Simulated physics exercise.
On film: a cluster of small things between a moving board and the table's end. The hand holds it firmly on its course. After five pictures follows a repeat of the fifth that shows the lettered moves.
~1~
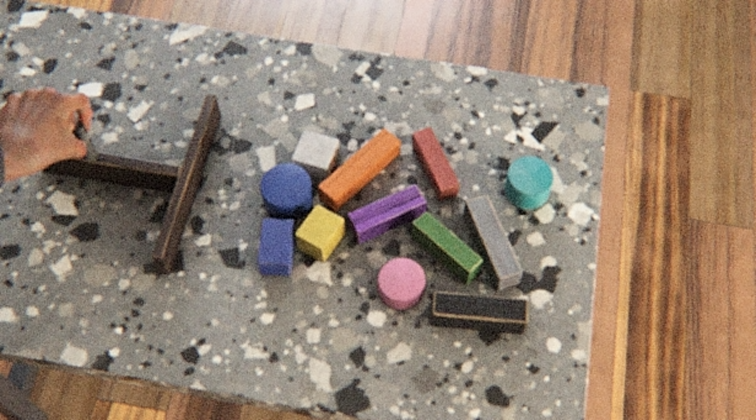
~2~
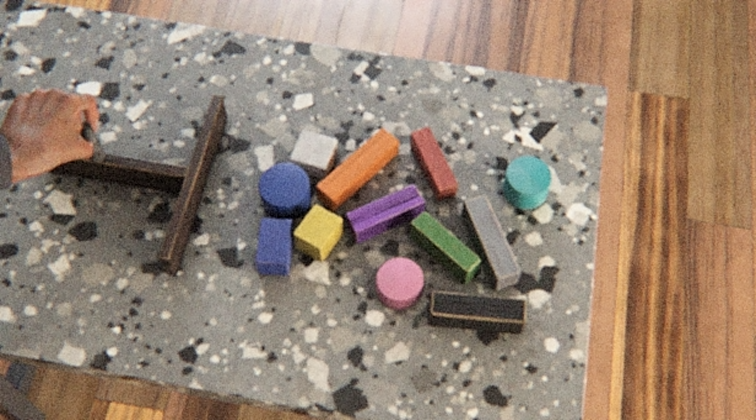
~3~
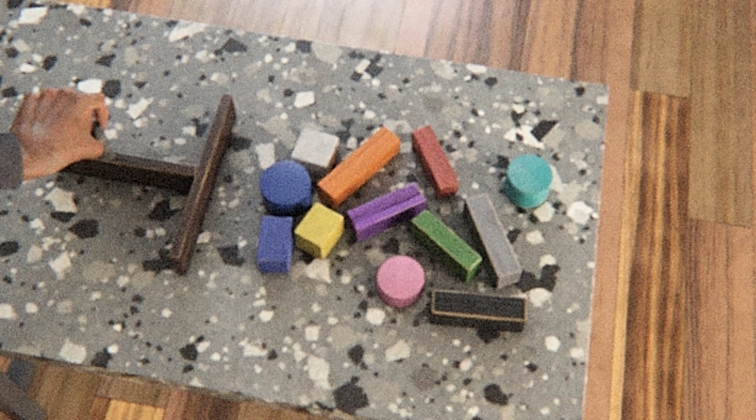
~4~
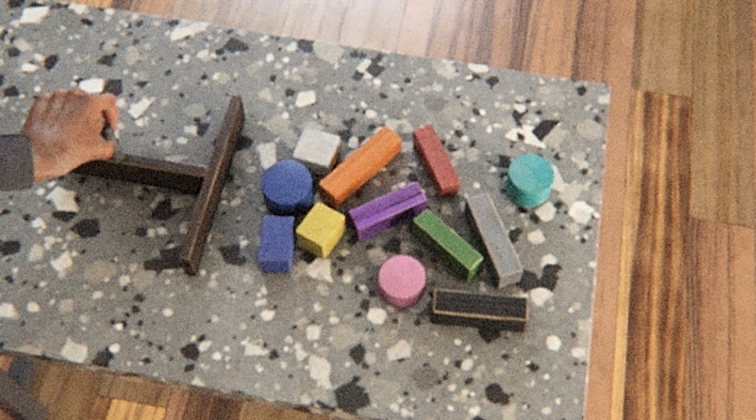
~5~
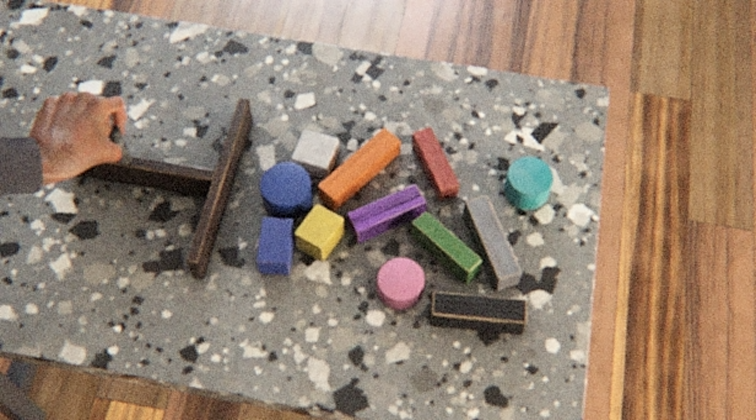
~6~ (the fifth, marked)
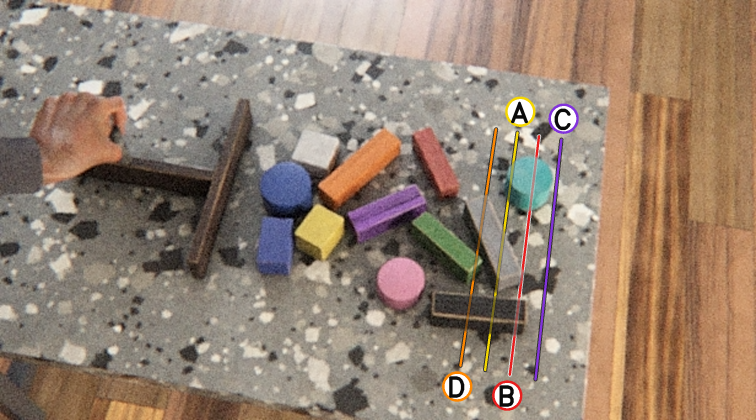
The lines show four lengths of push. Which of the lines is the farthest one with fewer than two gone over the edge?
It can go as far as D.
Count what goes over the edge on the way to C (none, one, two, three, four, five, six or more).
In all, six or more.
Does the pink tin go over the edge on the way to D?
No.
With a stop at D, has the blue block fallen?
No.
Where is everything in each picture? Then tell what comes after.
The first picture shows blue tin (287, 192); white block (316, 155); turquoise tin (529, 183).
The second picture shows board (192, 172); green bar (445, 248).
The third picture shows board (201, 172); grey stick (491, 241).
The fourth picture shows board (212, 172); pink tin (402, 281).
The fifth picture shows board (219, 176); blue block (276, 246); yellow block (320, 233); purple stick (387, 214).
On the marked copy, A at (502, 243); B at (525, 247); C at (549, 251); D at (479, 239).
With D. Early on, board (311, 191); blue block (322, 255); orange stick (387, 164).
Further on, board (404, 207); turquoise tin (558, 188); grey stick (515, 248).
At the end, board (478, 220); turquoise tin over the edge; grey stick (588, 262); one fallen.
As for the rest, A drops two; B drops five; C drops eight.
